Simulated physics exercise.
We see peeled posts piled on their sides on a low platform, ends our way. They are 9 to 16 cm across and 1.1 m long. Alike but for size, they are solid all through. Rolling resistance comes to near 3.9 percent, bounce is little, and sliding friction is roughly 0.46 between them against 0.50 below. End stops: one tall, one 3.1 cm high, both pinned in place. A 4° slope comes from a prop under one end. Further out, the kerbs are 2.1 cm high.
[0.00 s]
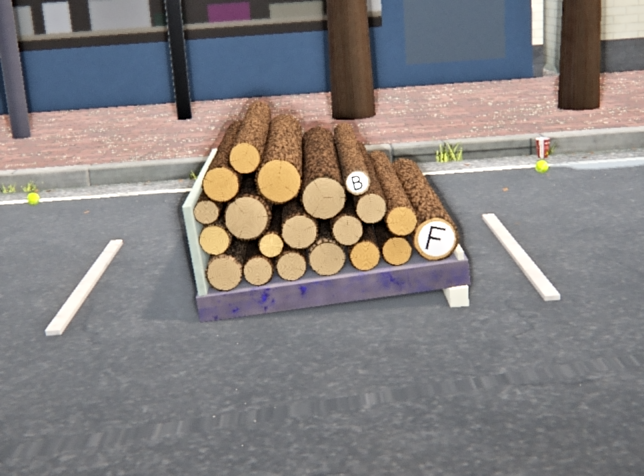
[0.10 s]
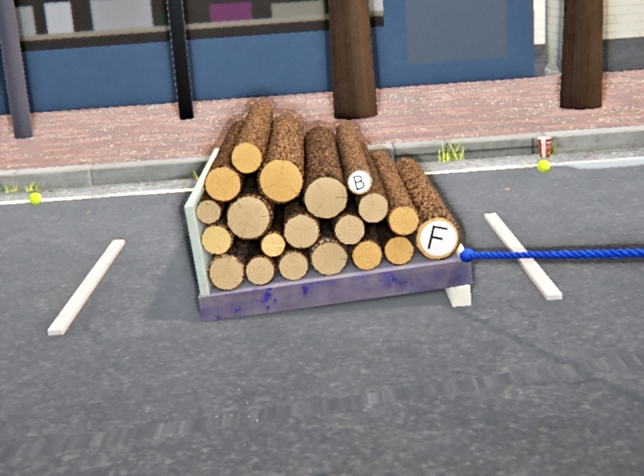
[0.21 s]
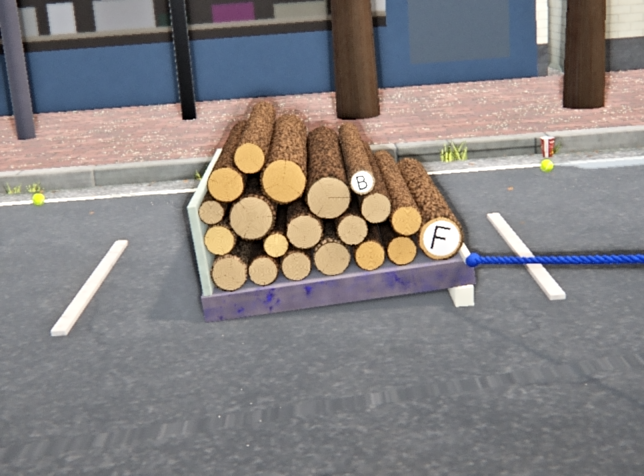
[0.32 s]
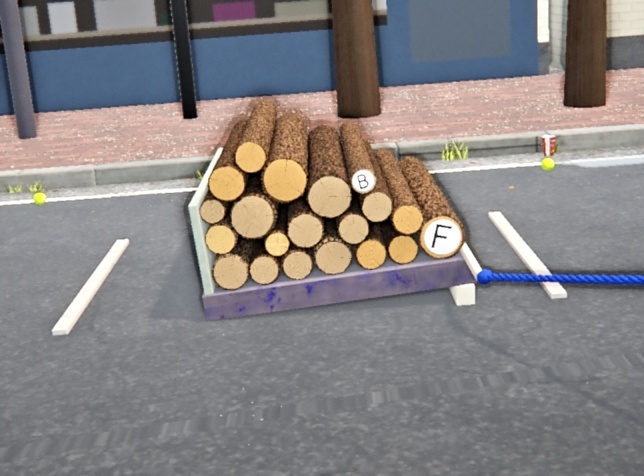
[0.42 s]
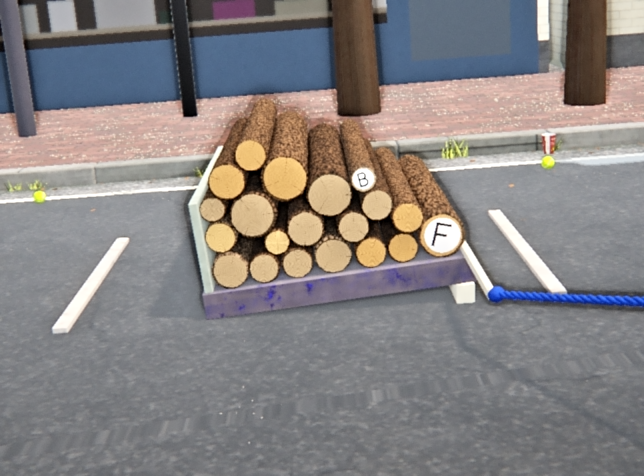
A pile of logs sat on a low purple platform by the kerb while a blue rope, appearing at its right end, drew a small piece outward to the right; the logs stayed still.
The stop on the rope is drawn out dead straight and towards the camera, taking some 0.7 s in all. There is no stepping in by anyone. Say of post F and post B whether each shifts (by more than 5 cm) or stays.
F shifts; B shifts.
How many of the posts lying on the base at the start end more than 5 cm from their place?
I count 3 in total.
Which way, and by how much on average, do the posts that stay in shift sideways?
Their average shift is around 10 centimetres to the right.
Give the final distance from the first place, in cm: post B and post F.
Post B: 50, post F: 35.
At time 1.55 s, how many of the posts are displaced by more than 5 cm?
5 at that time.
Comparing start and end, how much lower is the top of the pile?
Drop in height: About 5 cm.
By 1.19 s, 2 now displaced over 5 cm; F 4 cm right; B 1 cm right and 8 cm down.
By 1.55 s, 5 now displaced over 5 cm; F 9 cm right; B 6 cm right and 9 cm down.
By 2.73 s, 8 now displaced over 5 cm; F 30 cm right and 15 cm down; B 42 cm right and 18 cm down.
All still by 3.1 s, 8 moved over 5 cm; not one over the kerbs; F 30 cm right and 15 cm down; B 43 cm right and 18 cm down; top of the pile 57 cm high, from 61 cm.
